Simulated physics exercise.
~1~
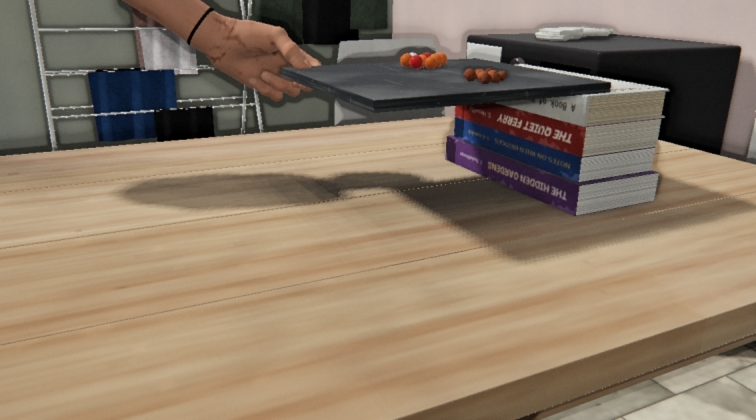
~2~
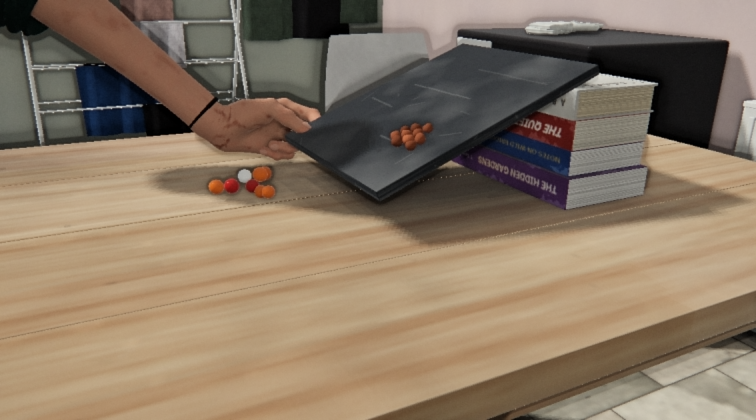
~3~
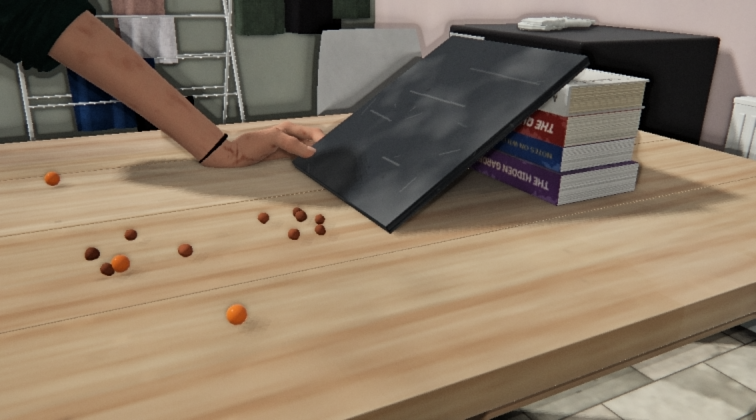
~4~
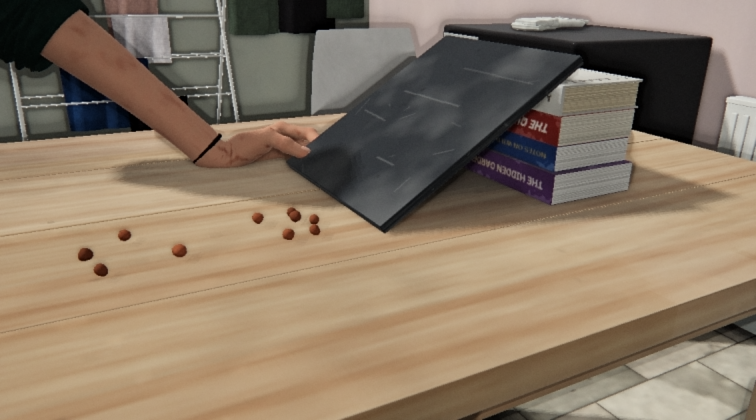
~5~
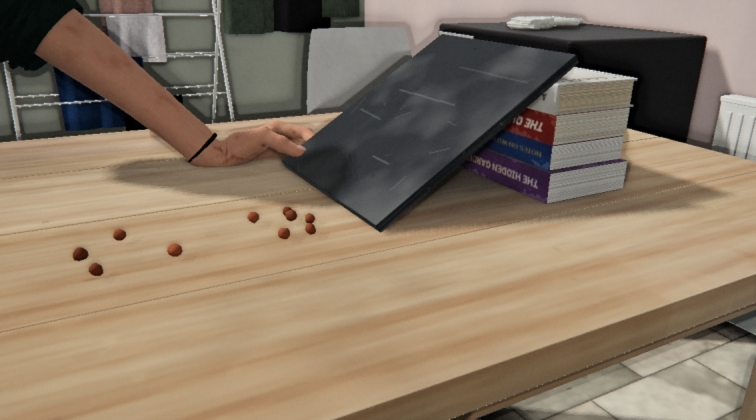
At the start, a hand holds up the left end of a dark board whose other end rests on a stack of books on a wooden table, with orange and red balls and a cluster of smaller brown balls on top. The hand lowers its end, and the brighter balls, with a white one among them, roll off to the left while the brown ones are still on the slope. As the board tilts more steeply, the brown balls roll off too, and the orange ones spread farther across the table. The bright balls then disappear from view. Finally, the brown balls lie scattered near the foot of the still board, the hand beside it.
